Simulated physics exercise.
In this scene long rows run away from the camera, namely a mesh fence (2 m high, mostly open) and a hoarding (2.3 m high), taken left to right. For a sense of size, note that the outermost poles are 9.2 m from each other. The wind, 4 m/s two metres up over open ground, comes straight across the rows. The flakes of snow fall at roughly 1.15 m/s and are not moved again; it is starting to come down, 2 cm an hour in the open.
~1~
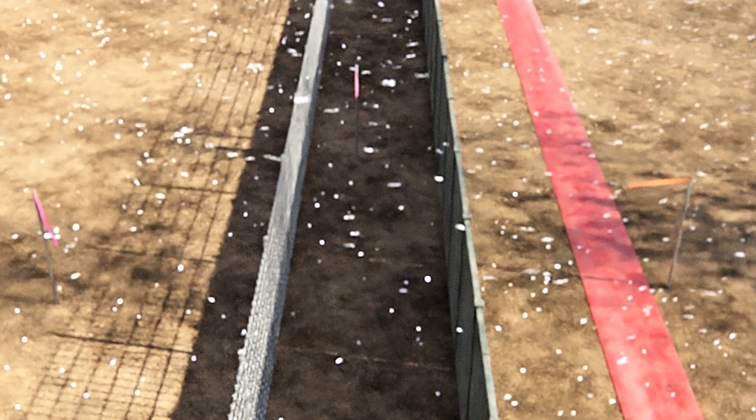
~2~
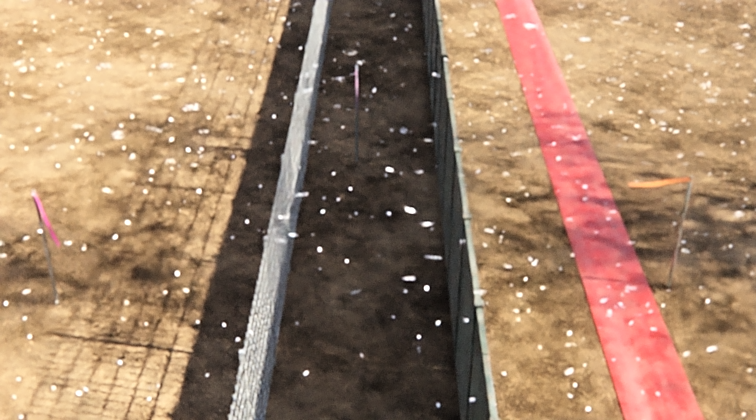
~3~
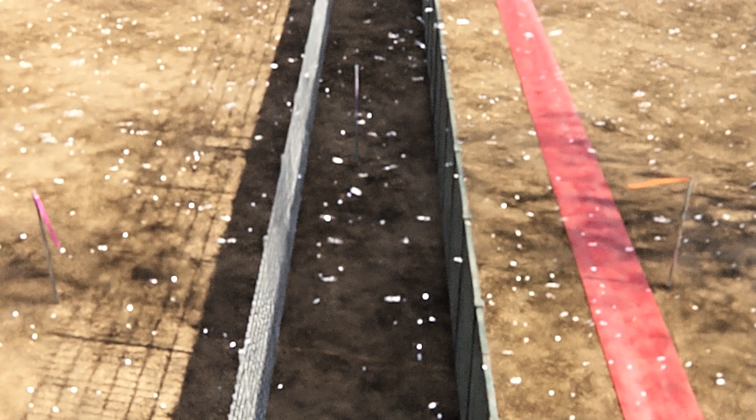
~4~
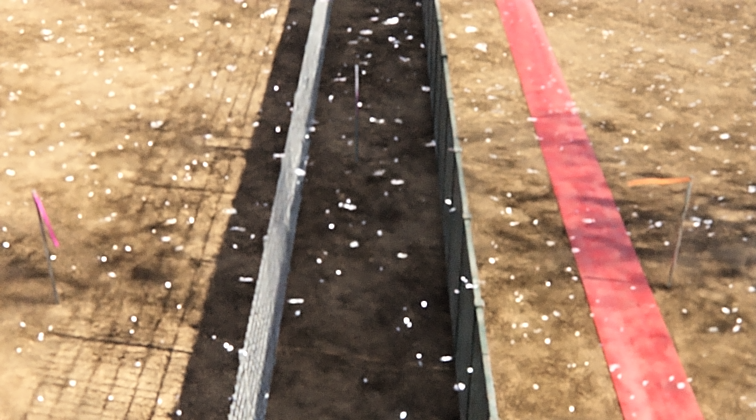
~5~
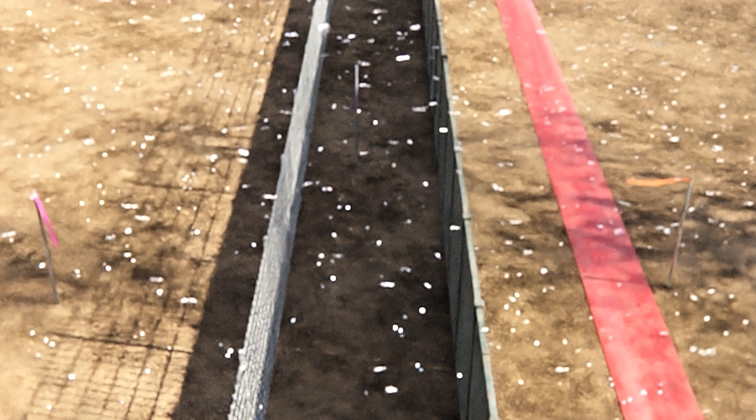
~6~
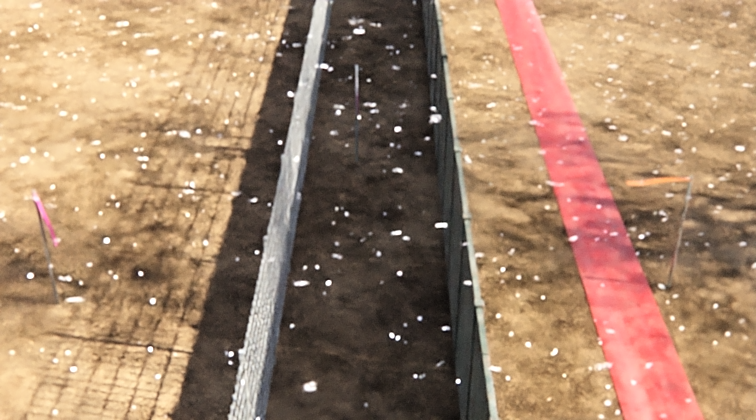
Snowflakes streaming left over bare ground, an orange ribbon blowing left beyond the hoarding while a pink one hangs left of the mesh fence.
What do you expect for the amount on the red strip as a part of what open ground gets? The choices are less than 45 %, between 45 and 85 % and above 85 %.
I reckon the amount there comes to more than 85 % of the open one.
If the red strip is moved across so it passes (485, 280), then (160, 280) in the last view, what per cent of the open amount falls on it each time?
First roughly 110 per cent, second roughly 80 per cent.
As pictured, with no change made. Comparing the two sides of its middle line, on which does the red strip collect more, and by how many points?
The left-hand side, about 10 points ahead.
In 10 minutes the red strip collects 3 mm against 3 mm in the open.
In 30 minutes the red strip collects 10 mm against 10 mm in the open.
In 60 minutes the red strip collects 20 mm against 20 mm in the open, so the red strip has 101 % of the open amount; the left half of it has 106 %, the right half 96 %.
